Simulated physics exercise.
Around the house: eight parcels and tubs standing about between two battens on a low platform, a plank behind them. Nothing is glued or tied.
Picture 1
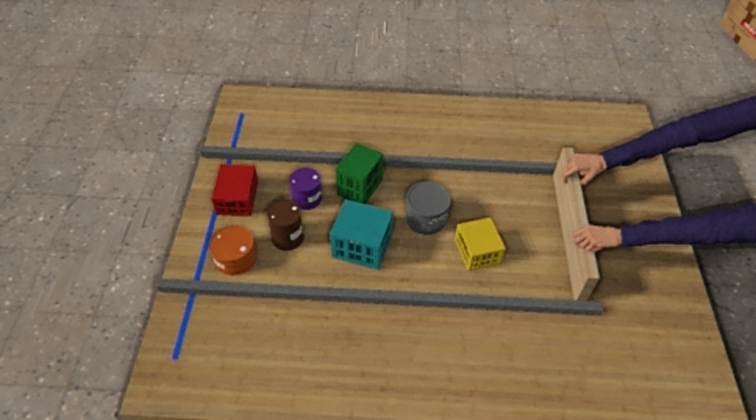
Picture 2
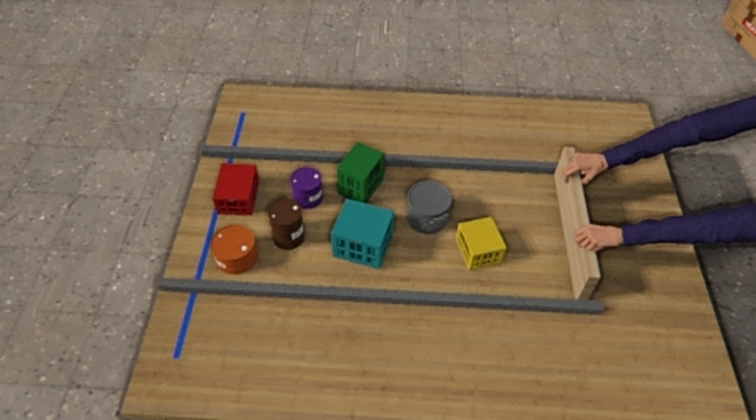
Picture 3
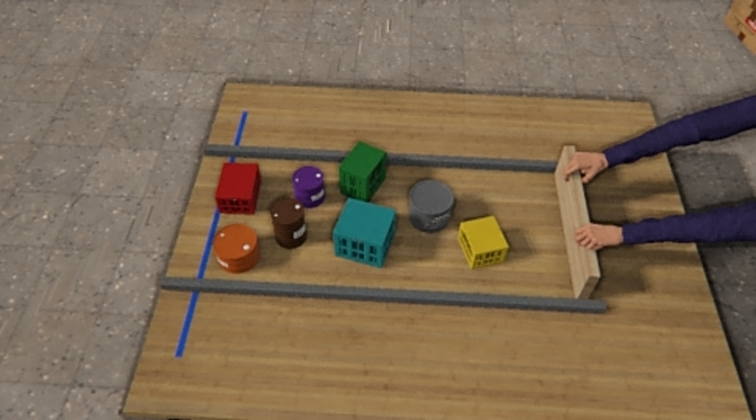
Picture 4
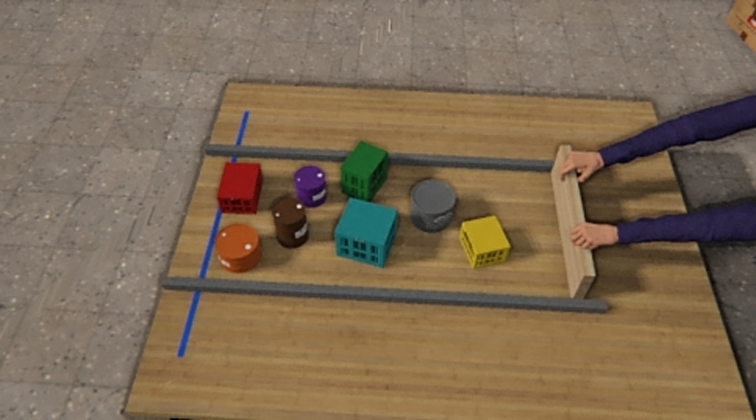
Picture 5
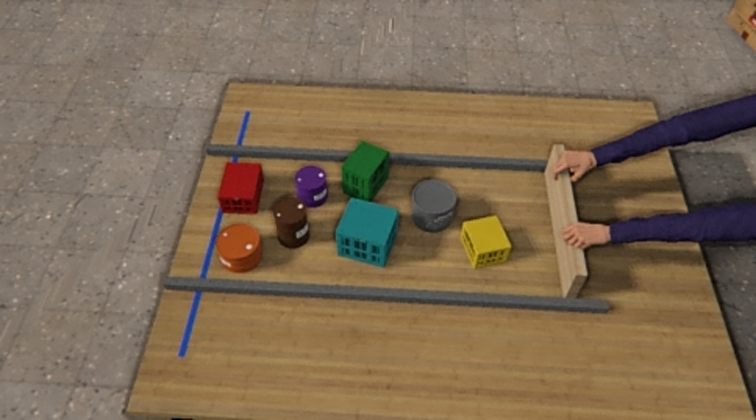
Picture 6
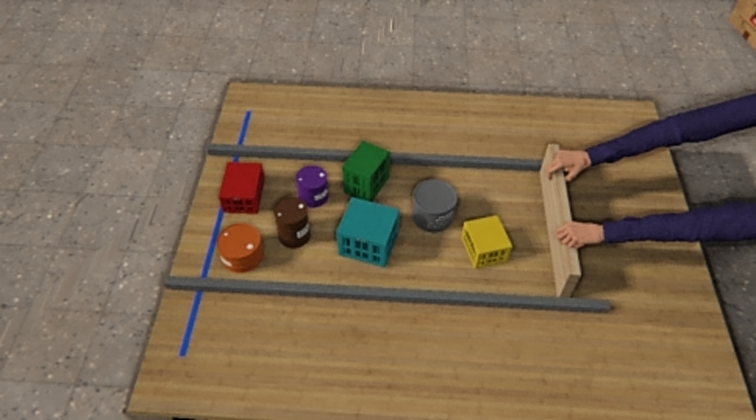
Plank edging slightly left between two rails in a person's hands, while the crates and tubs ahead of it stand still.
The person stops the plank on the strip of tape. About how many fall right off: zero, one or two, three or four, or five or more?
The number that fall off is five or more.
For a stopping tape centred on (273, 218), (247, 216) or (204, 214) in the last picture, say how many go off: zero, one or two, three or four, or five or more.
In that order: 3 or 4; three or four; 5 or more.
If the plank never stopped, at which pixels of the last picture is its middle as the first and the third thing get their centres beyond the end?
First at (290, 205), next at (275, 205).
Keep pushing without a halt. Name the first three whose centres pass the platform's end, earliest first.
In order: The orange canister, then the brown canister, then the red crate.
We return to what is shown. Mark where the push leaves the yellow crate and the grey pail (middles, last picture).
Near (196, 227) and (201, 193).
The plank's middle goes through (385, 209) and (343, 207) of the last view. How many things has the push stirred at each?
First 5, then 7.
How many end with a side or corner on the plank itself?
The number is 3.
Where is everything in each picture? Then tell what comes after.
The first frame shows red crate (236, 190); orange canister (233, 250); brown canister (286, 225); plank (574, 222); tape (214, 217).
The second frame shows orange canister (235, 250); yellow crate (480, 244).
The third frame shows brown canister (289, 224); turquoise crate (365, 233).
The fourth frame shows red crate (241, 188); plank (571, 219).
The fifth frame shows orange canister (240, 248); purple canister (312, 187).
The sixth frame shows red crate (243, 188); orange canister (240, 248); brown canister (293, 223); plank (558, 218); tape (221, 215).
Soon after, none off yet; red crate at rest near (243, 188); orange canister at rest near (240, 248); brown canister at rest near (293, 223).
Then, none off yet; red crate at rest near (243, 188); orange canister at rest near (239, 249); brown canister moved about its own width near (263, 219).
Further on, none off yet; red crate moved about its own width near (204, 184); orange canister moved well along near (167, 245); brown canister moved well along near (179, 211).
At rest, the number that fall off is five or more; fallen, turquoise crate, purple canister, brown canister, orange canister and red crate.
